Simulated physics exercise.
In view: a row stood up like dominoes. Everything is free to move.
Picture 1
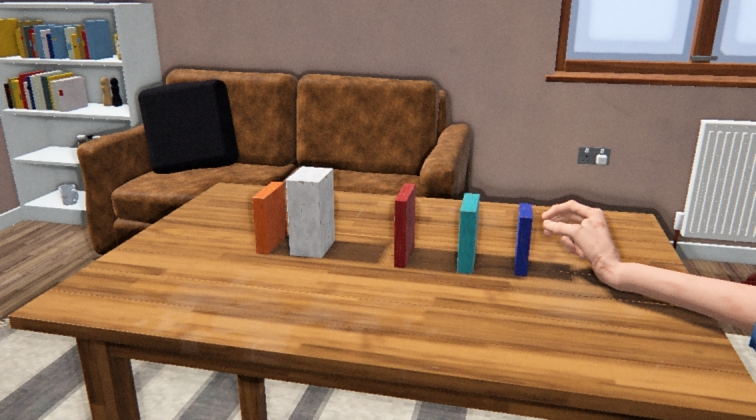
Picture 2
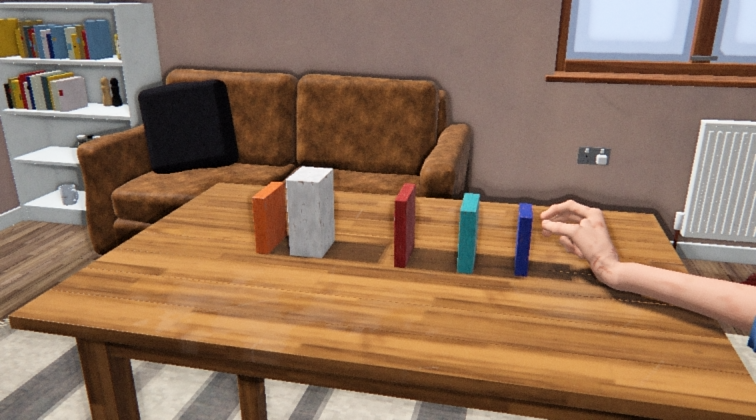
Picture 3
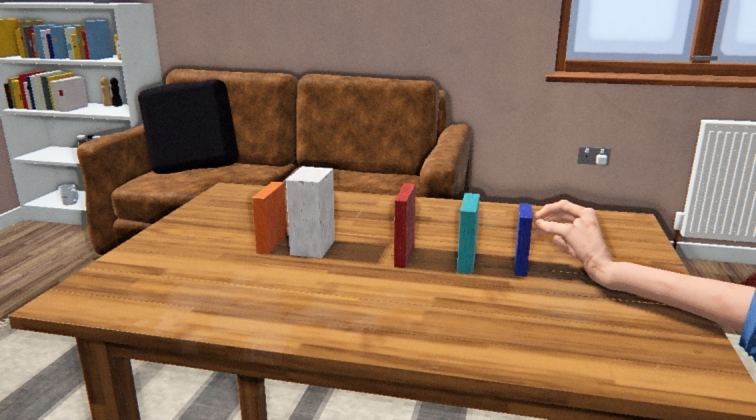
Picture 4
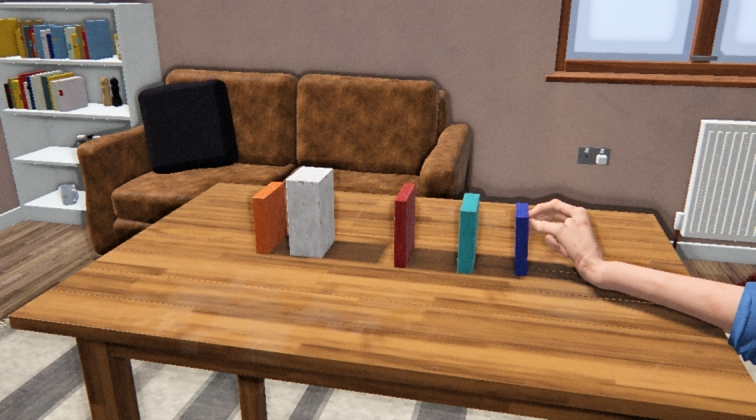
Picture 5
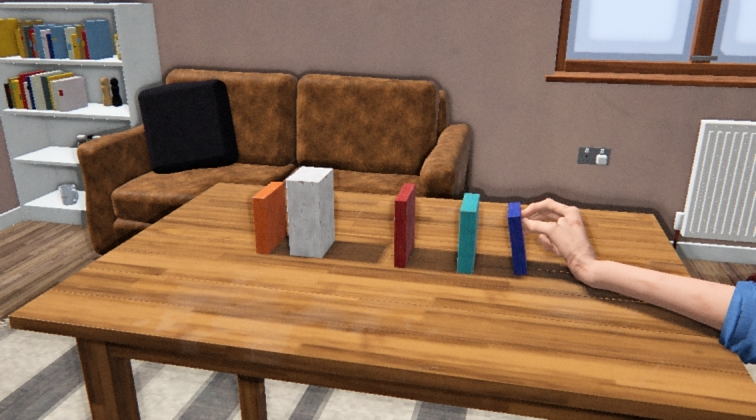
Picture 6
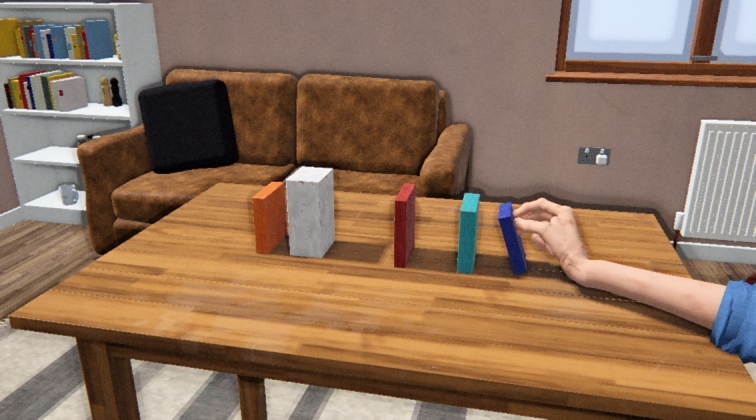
A hand reaches left to the blue board and tilts it toward the turquoise board.
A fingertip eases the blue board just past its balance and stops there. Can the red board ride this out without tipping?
The red board topples.
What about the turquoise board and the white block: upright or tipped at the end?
The turquoise board tips over; the white block keeps standing.
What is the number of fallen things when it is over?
3 of them.
Then, 0.40 s later than the last frame, blue board 67° over; turquoise board tilted by 38°.
Then, 0.60 s later than the last frame, blue board 75° over; red board on its side near (361, 244); turquoise board on its side.
When it is over, lying over on the table, red board and turquoise board; white block as before. End places, in pixels of the last picture, red board near (362, 247).
